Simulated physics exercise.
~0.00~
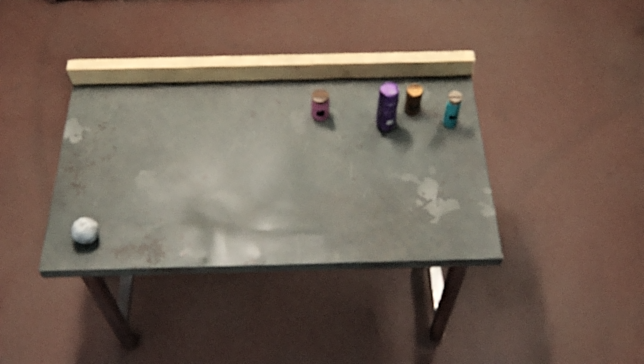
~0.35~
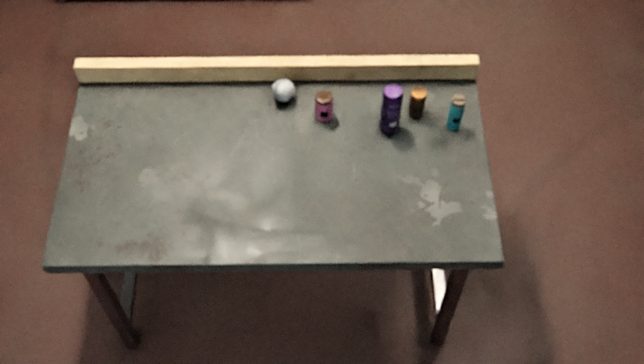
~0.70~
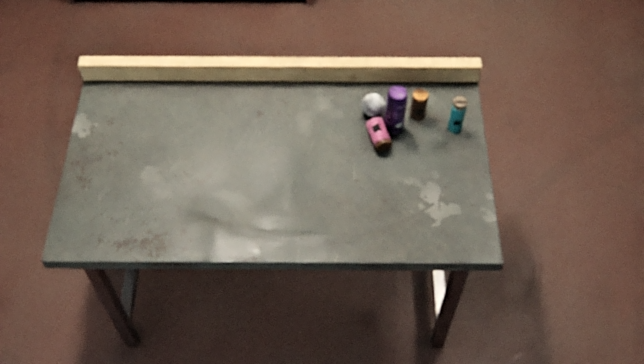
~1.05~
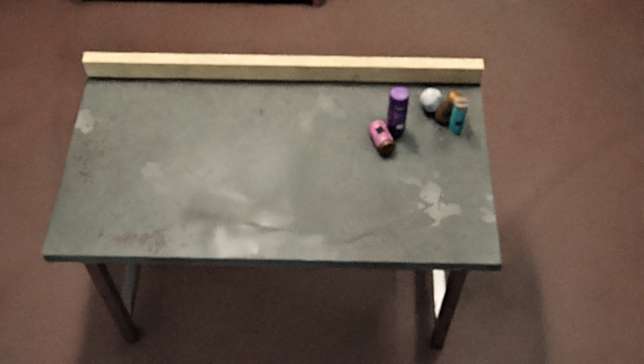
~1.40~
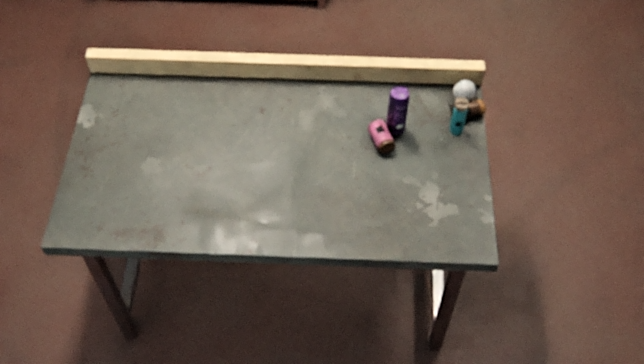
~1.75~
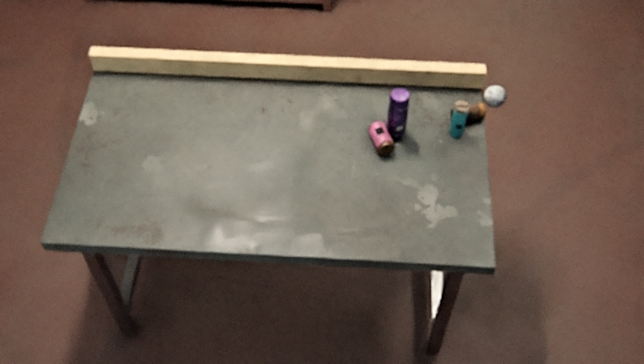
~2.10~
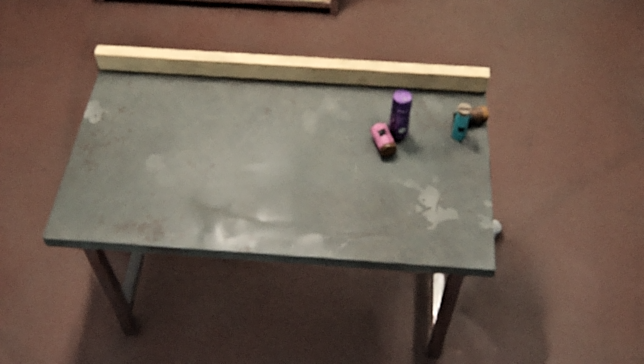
In this clip, a white ball rolls across a table toward the batten, knocks a pink shaker onto its side, passes behind a purple can, topples a brown shaker beside the upright turquoise one, and drops off the right edge, leaving the can standing.
